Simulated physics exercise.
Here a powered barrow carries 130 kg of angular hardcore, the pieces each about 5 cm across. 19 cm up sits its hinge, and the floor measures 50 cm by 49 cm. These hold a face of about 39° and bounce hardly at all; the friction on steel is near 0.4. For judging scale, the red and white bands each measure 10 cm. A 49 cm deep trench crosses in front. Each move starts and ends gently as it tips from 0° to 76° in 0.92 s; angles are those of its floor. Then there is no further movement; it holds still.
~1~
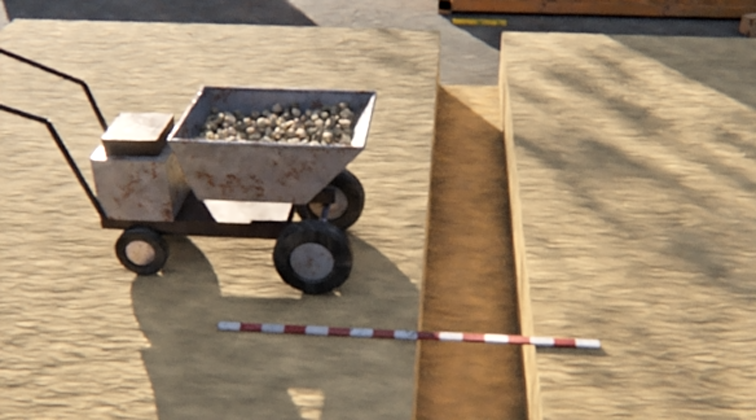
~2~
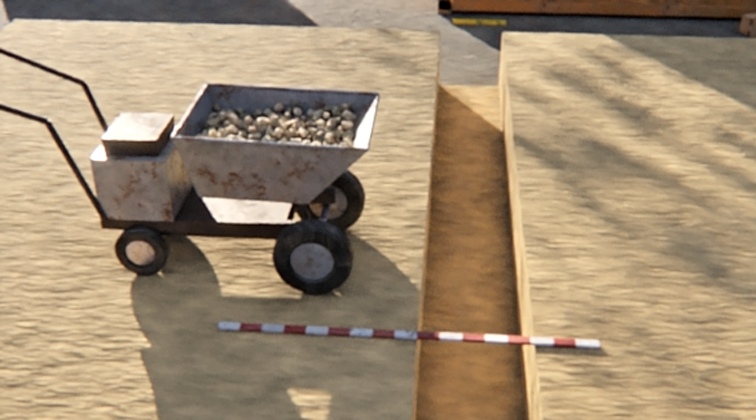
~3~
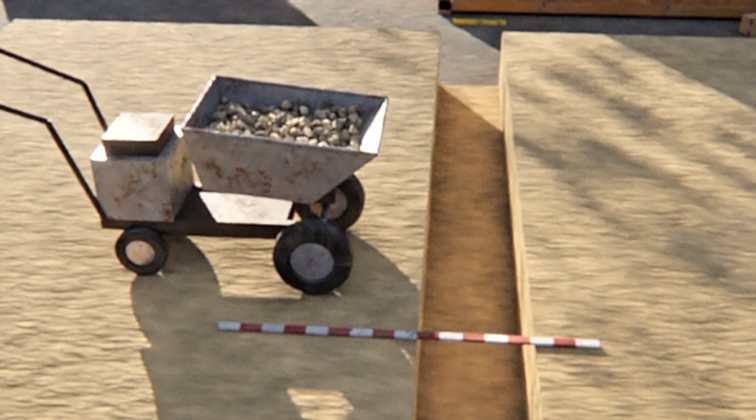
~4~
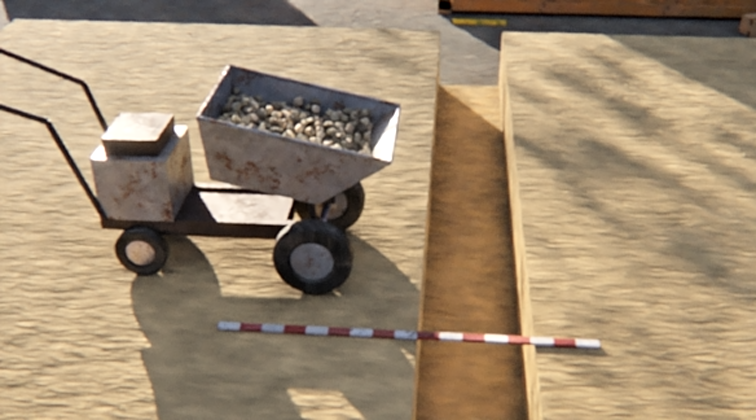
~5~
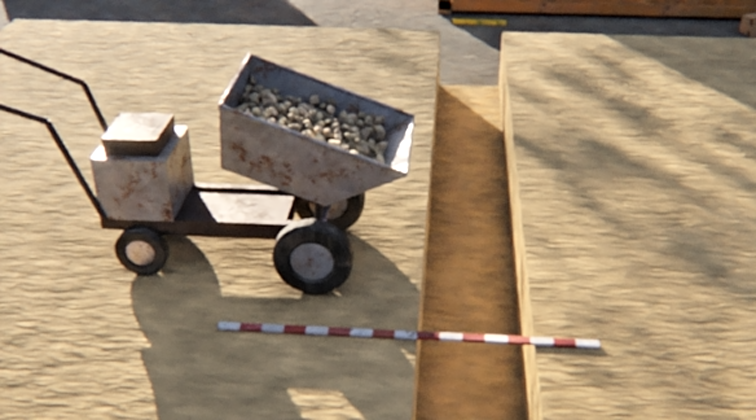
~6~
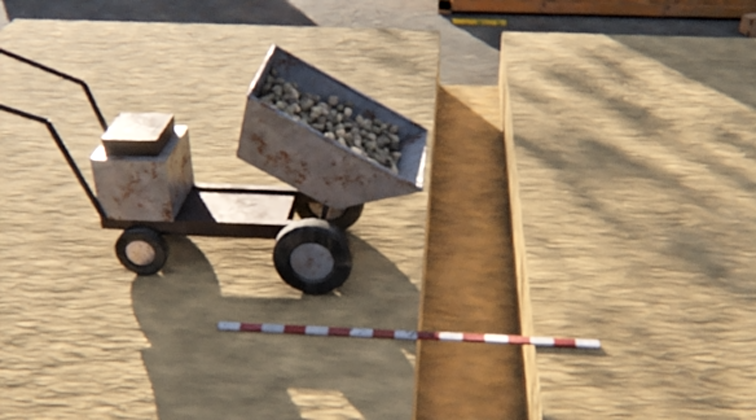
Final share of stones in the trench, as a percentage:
100 per cent.
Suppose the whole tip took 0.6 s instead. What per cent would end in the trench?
With that timing, about 95 per cent.
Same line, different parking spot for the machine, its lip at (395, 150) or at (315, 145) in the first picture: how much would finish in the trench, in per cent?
Close to 90 percent in the first case, 100 percent in the second.
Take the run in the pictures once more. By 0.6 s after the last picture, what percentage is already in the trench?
Close to 35 per cent at that time.
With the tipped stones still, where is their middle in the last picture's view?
Resting centre: About (486, 333).
Then, 0.3 s after the last picture the floor is at 64°, 100 % in the tray; the foremost stones are at (443, 212).
Then, 0.6 s after the last picture the floor is at 76°, 67 % in the tray, 33 % in the trench; the foremost stones are at (521, 286).
Then, 1.0 s after the last picture the floor is at 76°, 23 % in the tray, 77 % in the trench; the foremost stones are at (540, 305).
Then, 2.9 s after the last picture the floor is at 76°, 0 % in the tray, 100 % in the trench; the foremost stones are at (540, 300).
